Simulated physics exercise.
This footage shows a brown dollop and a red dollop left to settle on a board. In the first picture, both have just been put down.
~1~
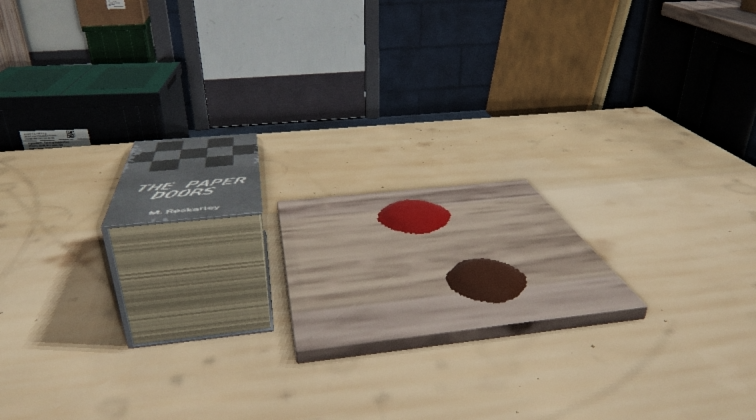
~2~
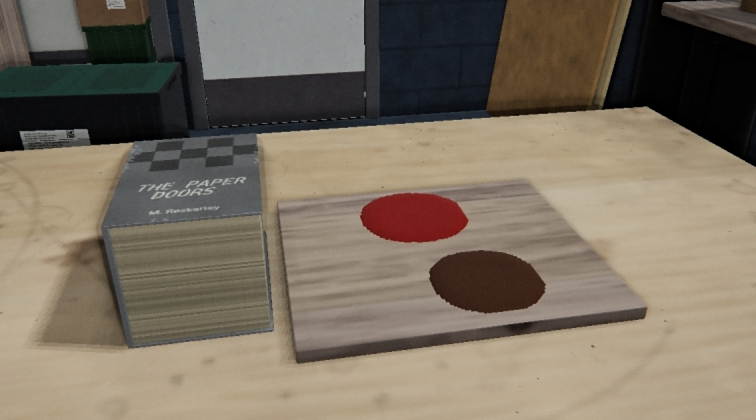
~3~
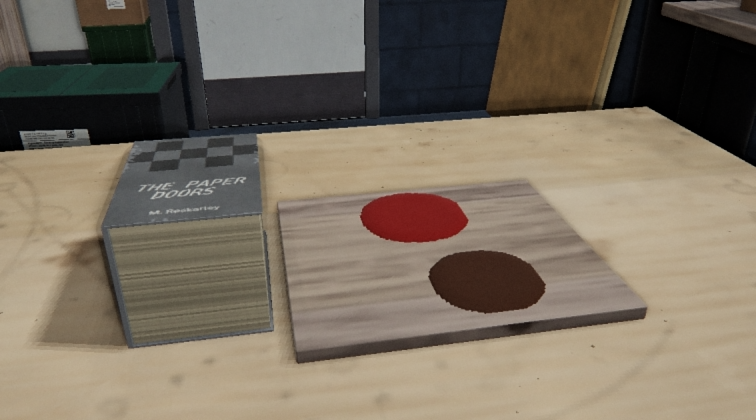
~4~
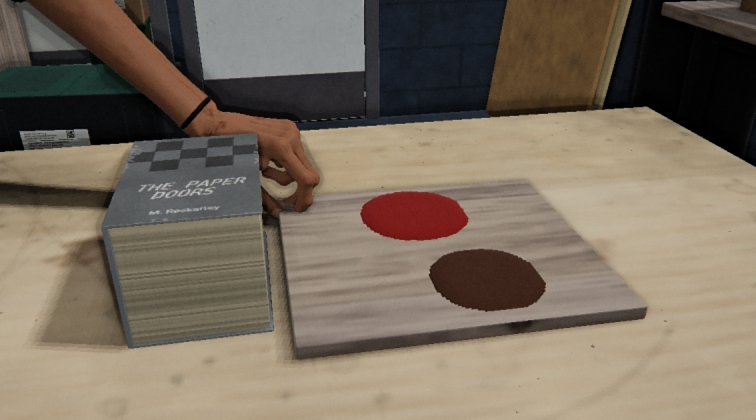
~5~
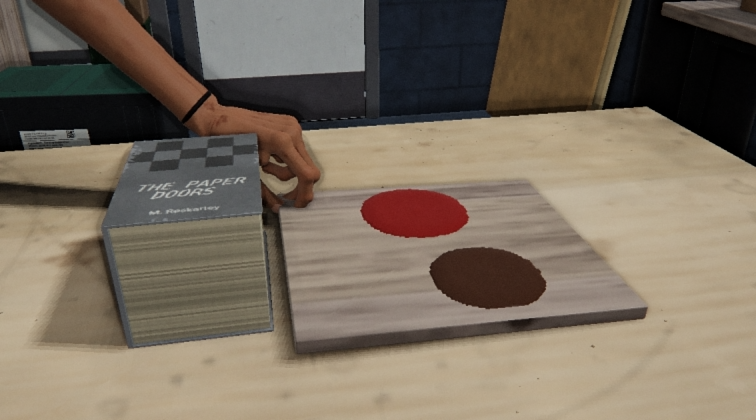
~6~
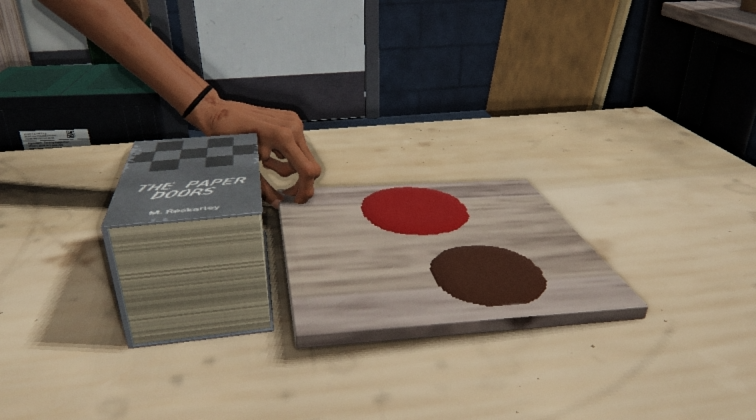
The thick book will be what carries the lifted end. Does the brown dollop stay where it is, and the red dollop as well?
The brown dollop ends up off it; the red dollop ends up off it.
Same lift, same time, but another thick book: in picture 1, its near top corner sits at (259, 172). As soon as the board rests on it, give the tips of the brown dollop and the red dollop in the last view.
At (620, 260), then at (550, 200).
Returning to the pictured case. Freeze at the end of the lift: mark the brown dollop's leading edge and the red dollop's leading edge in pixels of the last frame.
At (609, 262), and at (528, 192).
Shortly, slope about 25°; the brown dollop has crept down a long way; the red dollop has crept down a long way.
Then, the brown dollop is dripping off the low end; the red dollop is dripping off the low end.
At the finish, slope about 25°; the brown dollop is dripping off the low end; the red dollop is dripping off the low end.
